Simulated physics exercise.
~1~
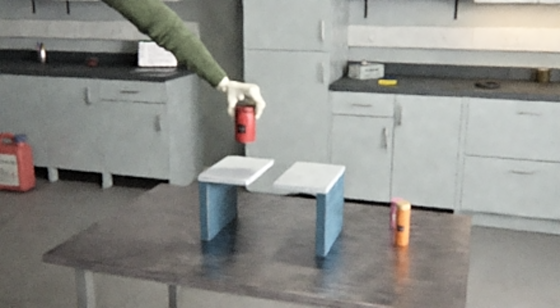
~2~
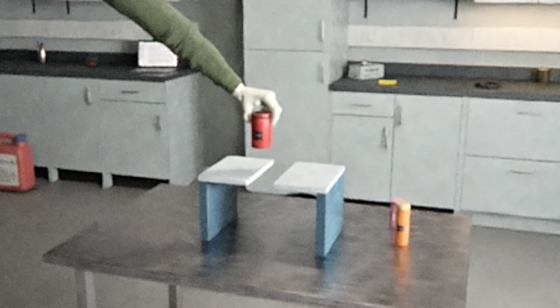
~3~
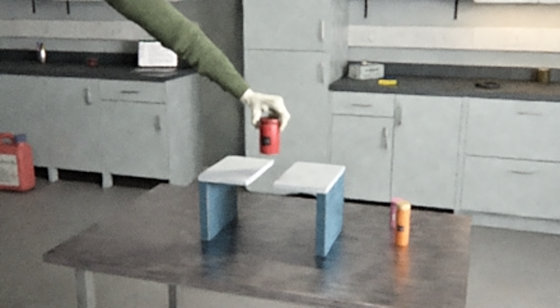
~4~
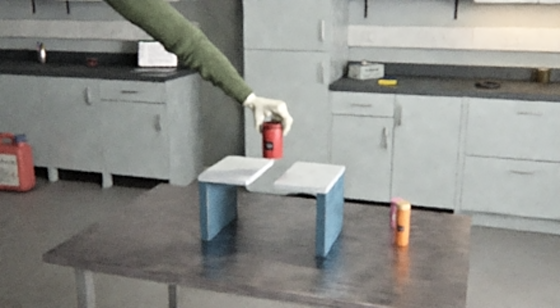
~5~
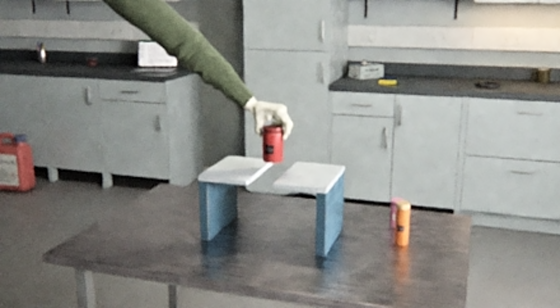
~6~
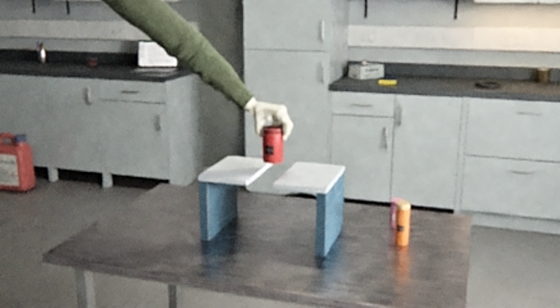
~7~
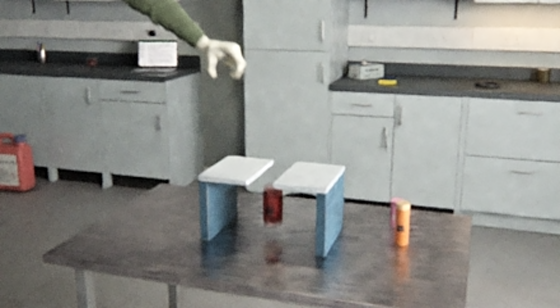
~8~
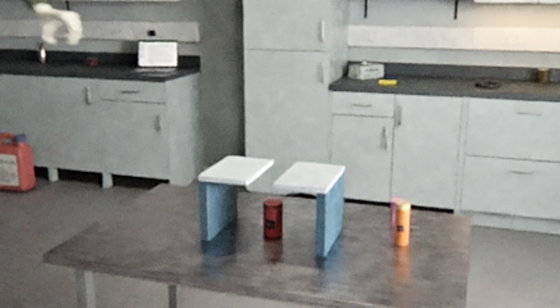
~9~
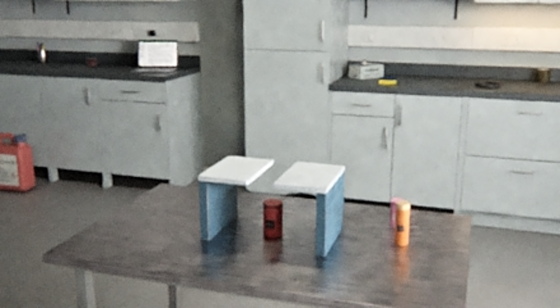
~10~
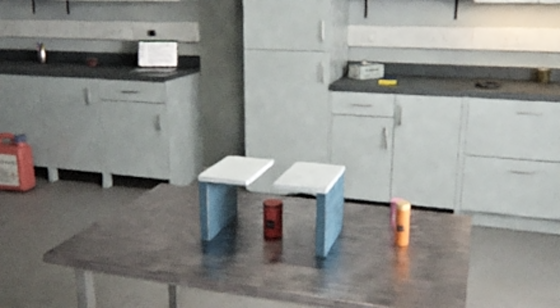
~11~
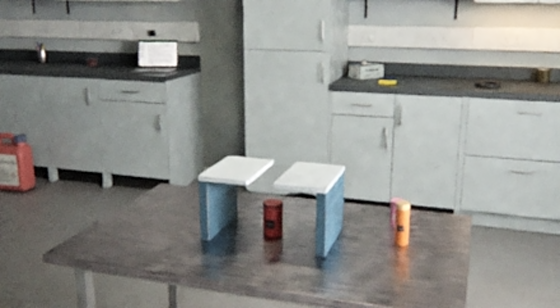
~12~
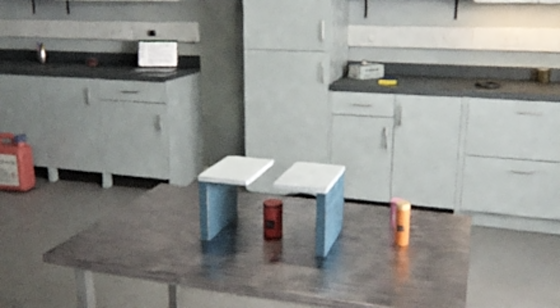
Red jar, lowered by a gloved hand and released, dropping through the gap between two white-topped blue supports, landing upright beneath.
